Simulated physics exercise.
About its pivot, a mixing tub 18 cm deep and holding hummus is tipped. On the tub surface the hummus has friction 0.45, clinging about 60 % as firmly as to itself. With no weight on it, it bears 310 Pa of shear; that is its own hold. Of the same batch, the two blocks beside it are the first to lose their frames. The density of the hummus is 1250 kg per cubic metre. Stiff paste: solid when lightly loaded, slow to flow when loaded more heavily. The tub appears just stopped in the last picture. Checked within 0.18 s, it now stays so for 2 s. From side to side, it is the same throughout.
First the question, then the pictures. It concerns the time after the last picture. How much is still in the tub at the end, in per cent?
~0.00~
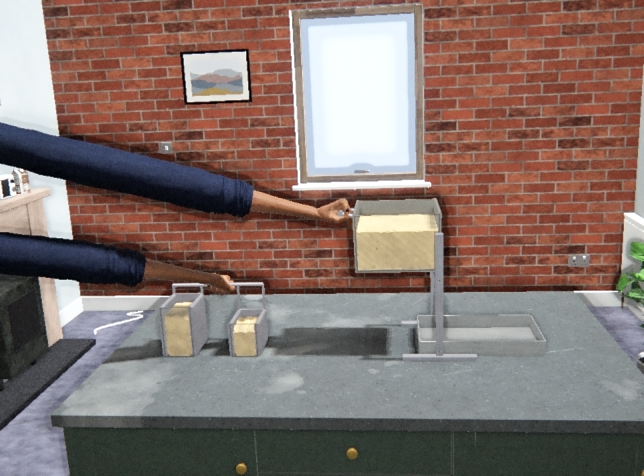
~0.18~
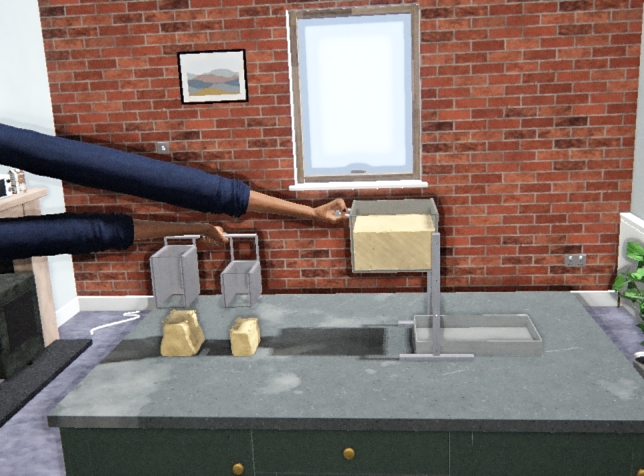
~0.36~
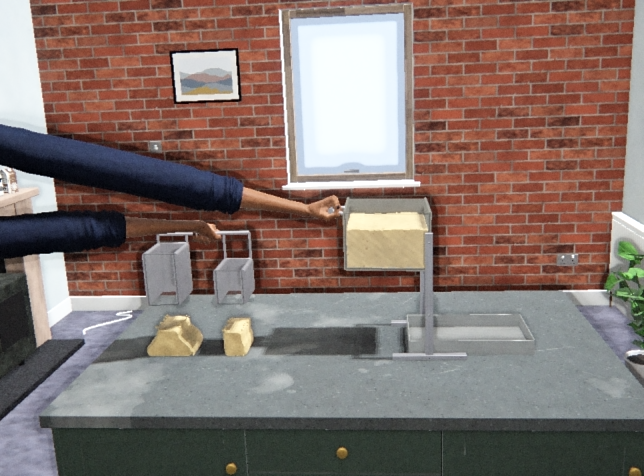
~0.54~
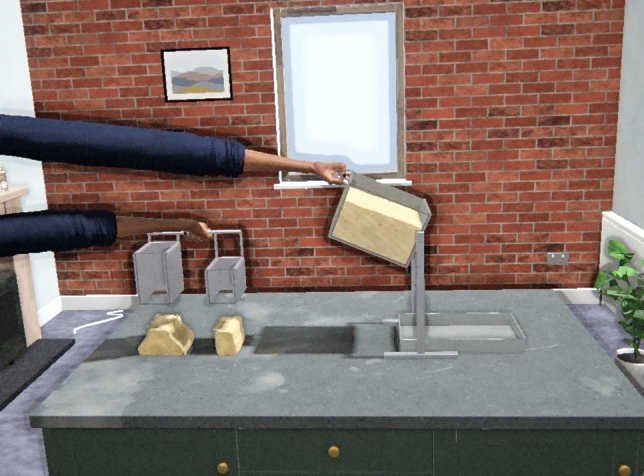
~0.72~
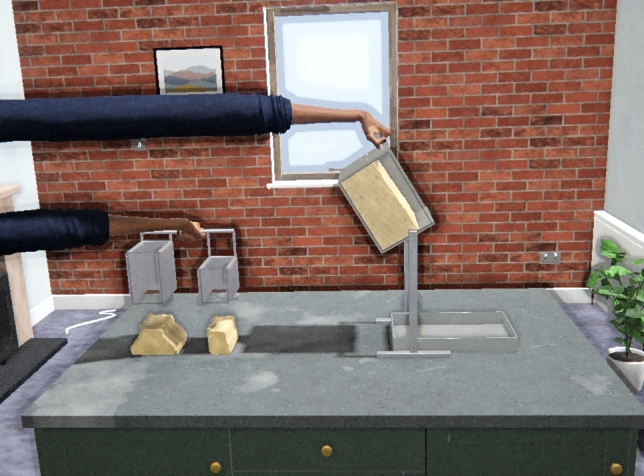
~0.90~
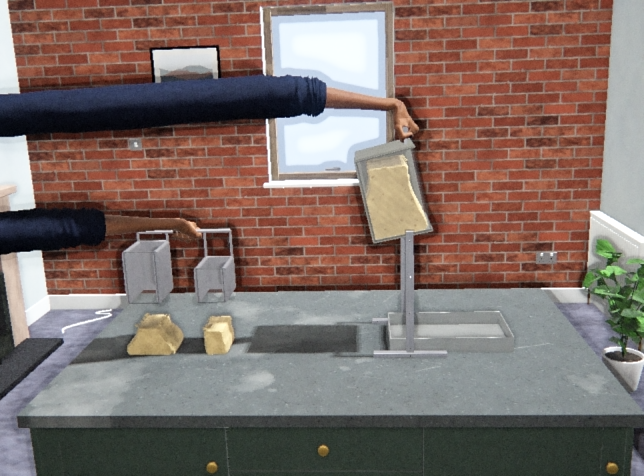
Around 53 percent.
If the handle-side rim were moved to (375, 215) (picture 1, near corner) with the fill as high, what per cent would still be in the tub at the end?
About 70 % stays in the tub.
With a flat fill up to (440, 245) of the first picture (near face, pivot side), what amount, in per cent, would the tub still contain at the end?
I'd guess around 80 in a hundred.
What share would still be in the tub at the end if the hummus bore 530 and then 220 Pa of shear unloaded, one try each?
It'd be some 70 percent the first time and some 45 percent the second.
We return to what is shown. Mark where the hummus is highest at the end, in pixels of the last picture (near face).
Looking at the last picture, I'd put it at about (385, 202).
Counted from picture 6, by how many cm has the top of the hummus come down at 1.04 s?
Roughly 6 cm.
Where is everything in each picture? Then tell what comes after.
Handle-side rim at (355, 216), tilt 0 degrees; crest of the hummus at (360, 231); block heights 15 cm, 9.6 cm (left to right), in the first frame.
Handle-side rim at (352, 216), tilt 0 degrees; crest of the hummus at (357, 231); block heights 12 cm, 9.3 cm (left to right), in the second frame.
Handle-side rim at (346, 213), tilt 2 degrees; crest of the hummus at (350, 229); block heights 10 cm, 9.2 cm (left to right), in the third frame.
Handle-side rim at (352, 183), tilt 23 degrees; crest of the hummus at (346, 201); block heights 10 cm, 9.2 cm (left to right), in the fourth frame.
Handle-side rim at (390, 152), tilt 60 degrees; crest of the hummus at (372, 164); block heights 10 cm, 9.2 cm (left to right), in the fifth frame.
Handle-side rim at (414, 148), tilt 78 degrees; crest of the hummus at (403, 165); block heights 10 cm, 9.2 cm (left to right), in the sixth frame.
After 1.04 s, the tub is at 78 degrees and holds 85 %.
After 1.21 s, the tub is at 78 degrees and holds 59 %.
After 1.38 s, the tub is at 78 degrees and holds 53 %.
After 1.55 s, the tub is at 78 degrees and holds 53 %.
After 2.90 s, the tub is at 78 degrees and holds 53 %.
